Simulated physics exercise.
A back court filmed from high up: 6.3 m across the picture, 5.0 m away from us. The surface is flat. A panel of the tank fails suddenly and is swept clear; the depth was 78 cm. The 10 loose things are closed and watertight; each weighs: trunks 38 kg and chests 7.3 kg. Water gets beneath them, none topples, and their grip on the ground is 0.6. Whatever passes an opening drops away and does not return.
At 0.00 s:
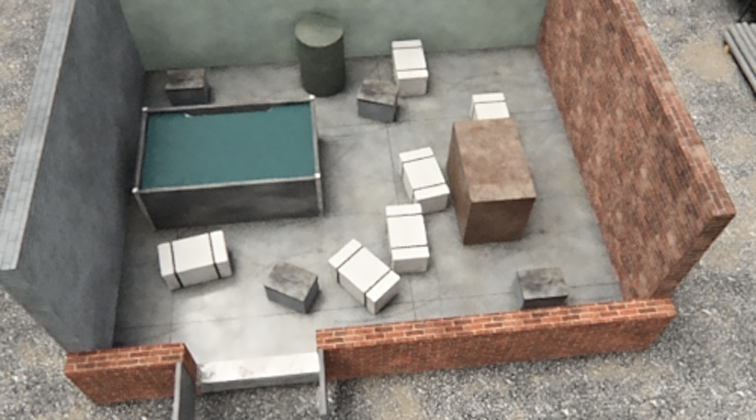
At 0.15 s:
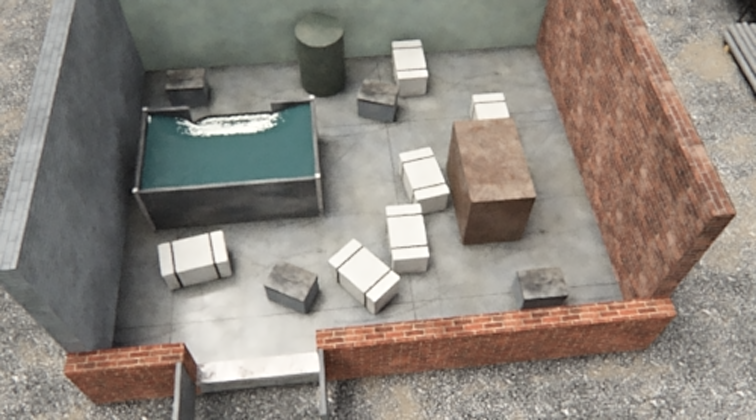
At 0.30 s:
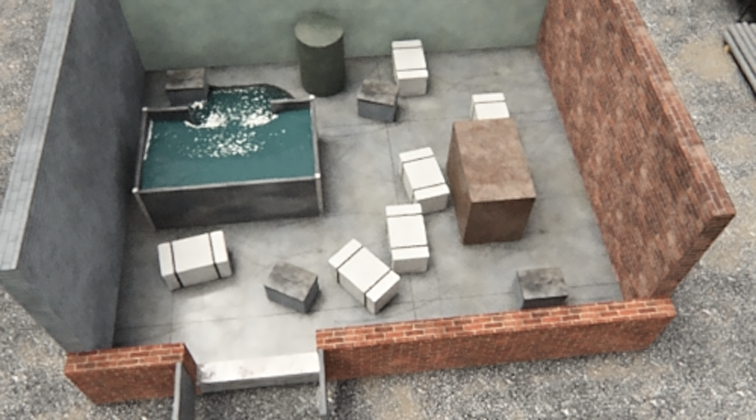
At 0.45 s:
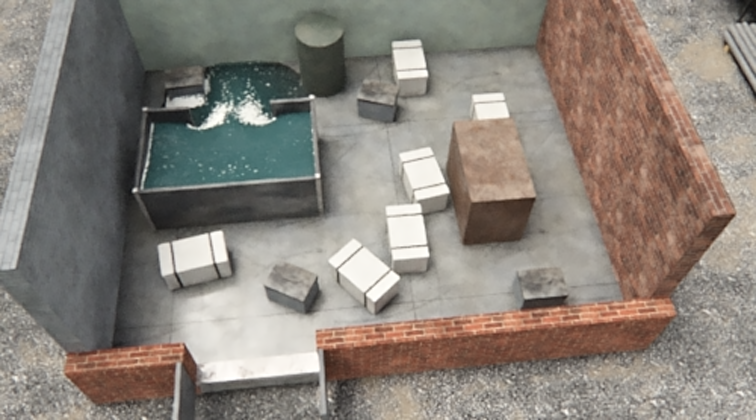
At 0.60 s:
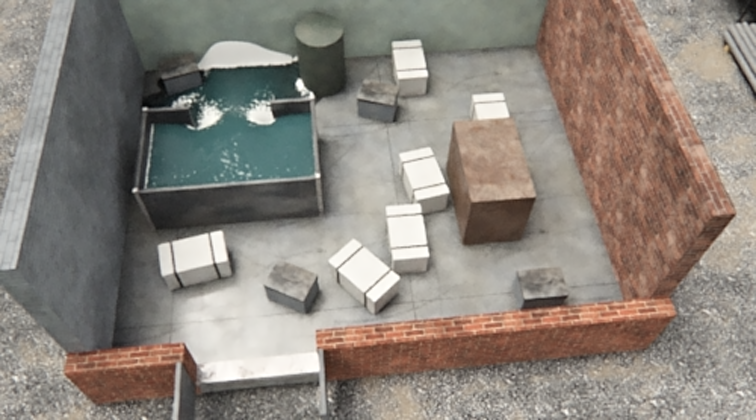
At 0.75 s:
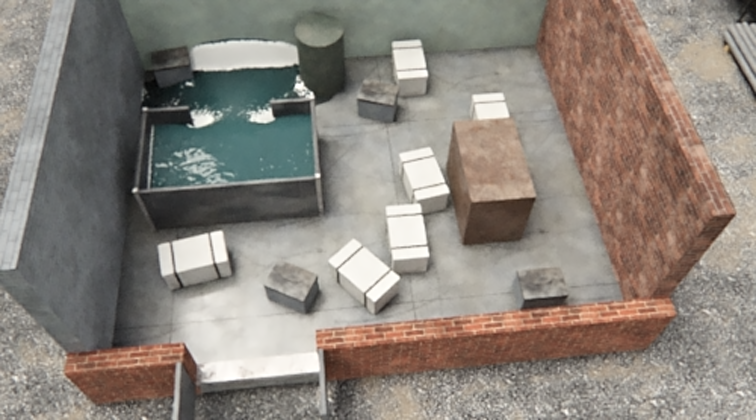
Water burst through the back side of a dark tank in a walled yard, spread to the rear wall in white foam, and pushed one nearby gray box back while the other boxes stayed put.
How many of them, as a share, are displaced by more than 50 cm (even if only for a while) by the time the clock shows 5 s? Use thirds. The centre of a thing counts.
That comes to under a third.
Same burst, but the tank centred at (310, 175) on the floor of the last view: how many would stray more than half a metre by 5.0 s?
Then 5.
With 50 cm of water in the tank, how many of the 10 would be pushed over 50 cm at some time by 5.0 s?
Then 2.
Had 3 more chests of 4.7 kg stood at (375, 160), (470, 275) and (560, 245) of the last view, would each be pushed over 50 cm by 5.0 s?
In that order: Past it, under, less.
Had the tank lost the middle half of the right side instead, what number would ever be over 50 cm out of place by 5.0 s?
In that case 6 of them.
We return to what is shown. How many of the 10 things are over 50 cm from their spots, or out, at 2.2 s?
By then 2.
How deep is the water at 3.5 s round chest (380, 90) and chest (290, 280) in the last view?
About 8 and 0 cm.
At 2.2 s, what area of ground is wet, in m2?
About 13 m2.
After 1.1 s 1 of 10 are over 50 cm from their spots; 1 afloat.
After 2.2 s 2 of 10 are over 50 cm from their spots; 1 afloat.
After 3.5 s 3 of 10 are over 50 cm from their spots; 2 afloat.
After 5.0 s 2 of 10 are over 50 cm from their spots, and 3 have been at some point; 2 afloat.
